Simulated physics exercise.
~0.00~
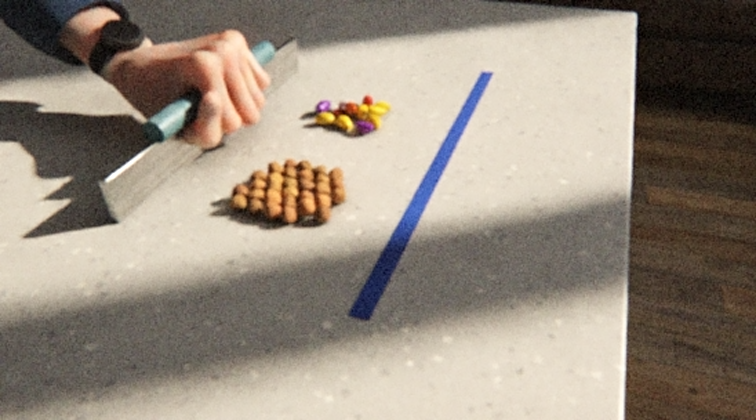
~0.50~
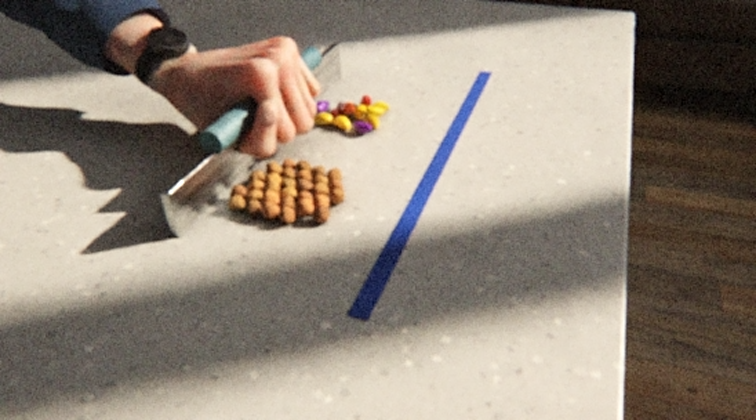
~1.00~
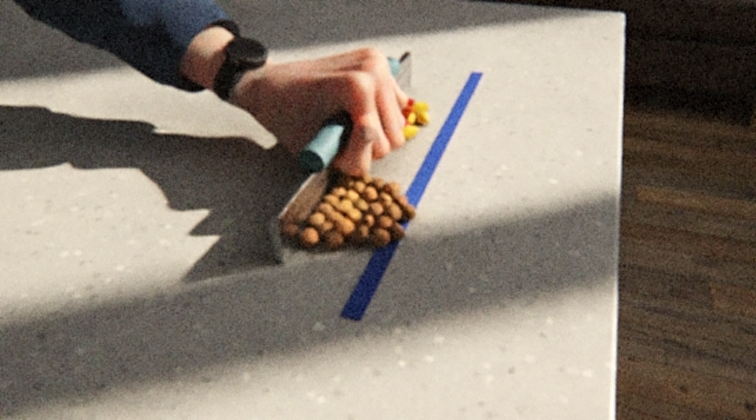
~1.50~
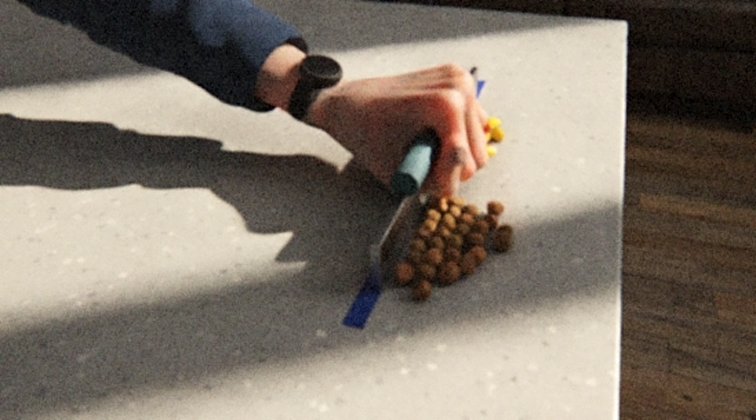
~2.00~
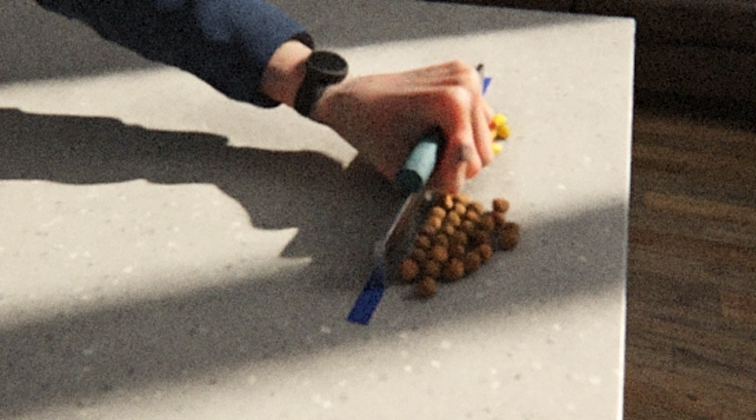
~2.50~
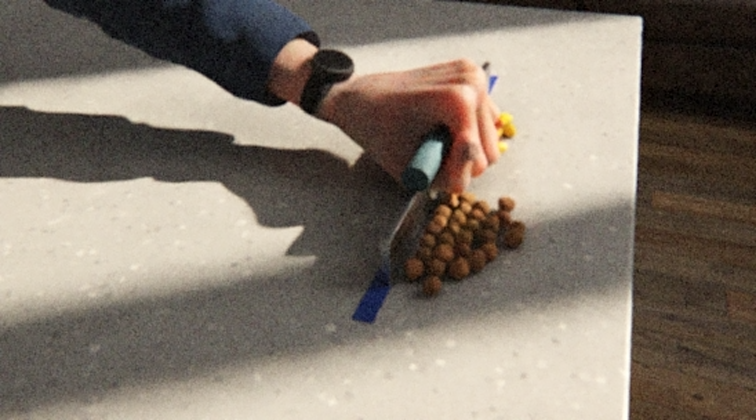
A hand pushes two small piles right with a scraper, stopping at the blue tape.
